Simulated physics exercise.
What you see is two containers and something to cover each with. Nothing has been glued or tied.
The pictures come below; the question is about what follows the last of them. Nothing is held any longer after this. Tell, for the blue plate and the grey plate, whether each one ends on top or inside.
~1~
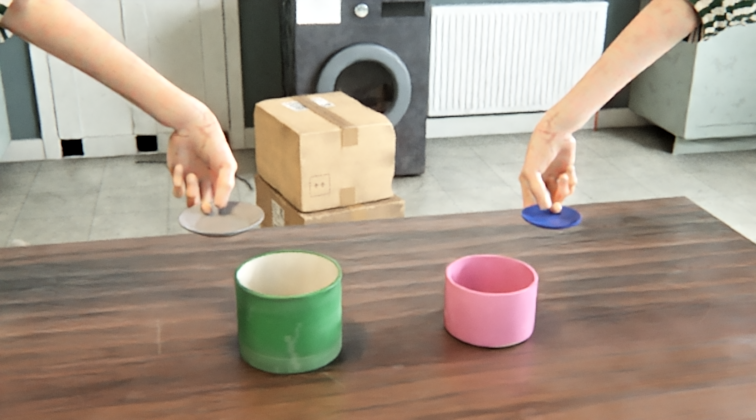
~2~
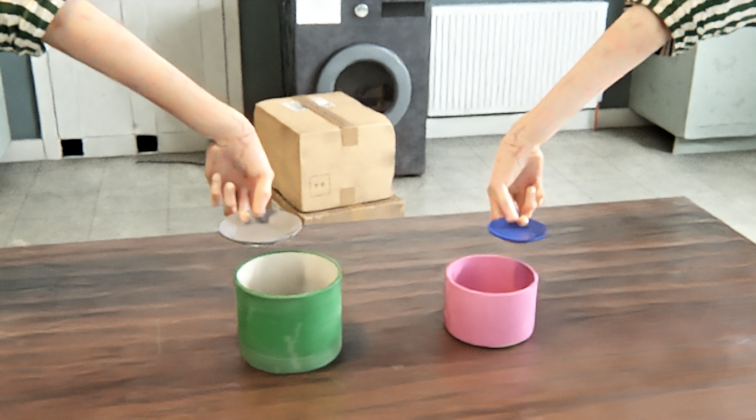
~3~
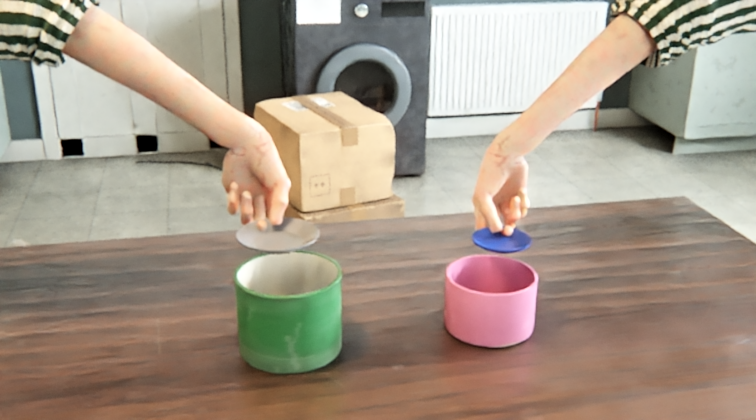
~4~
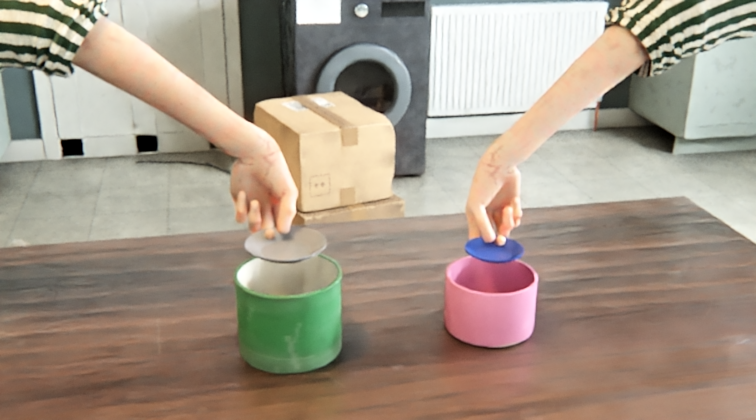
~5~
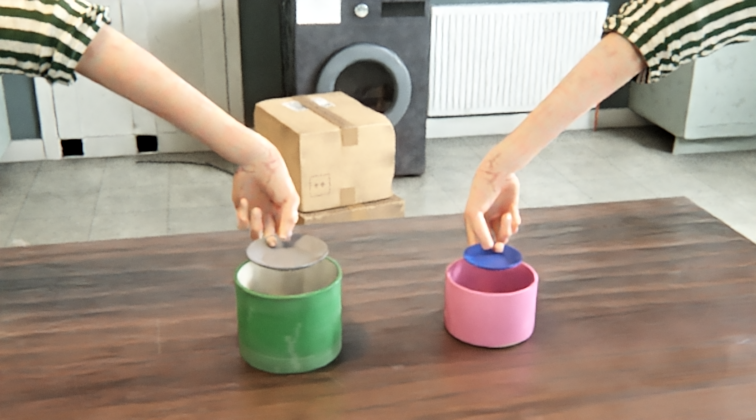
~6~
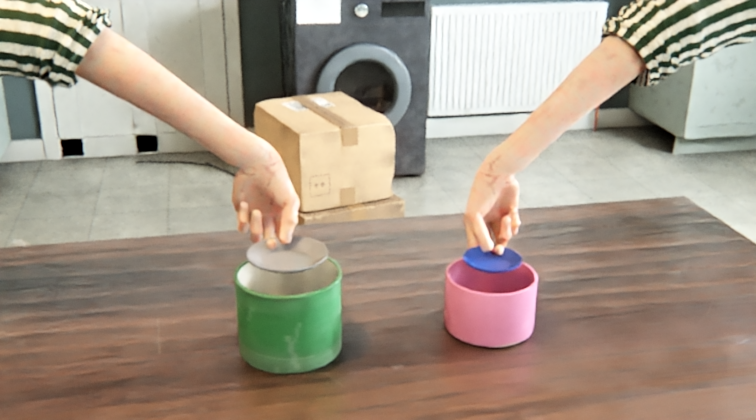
In the end the blue plate ends inside, the grey plate ends inside.
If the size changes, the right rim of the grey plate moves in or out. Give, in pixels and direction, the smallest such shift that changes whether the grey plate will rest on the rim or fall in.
Direction right, distance about 8 px.
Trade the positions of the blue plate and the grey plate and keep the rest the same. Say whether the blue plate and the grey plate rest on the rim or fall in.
Swapped, the blue plate slides in and the grey plate slides in.
Then, 0.14 s after the last picture, blue plate moved about its own width near (490, 294); grey plate moved a little near (289, 292).
At rest, the blue plate falls in, near (489, 318); the grey plate falls in, near (290, 337).
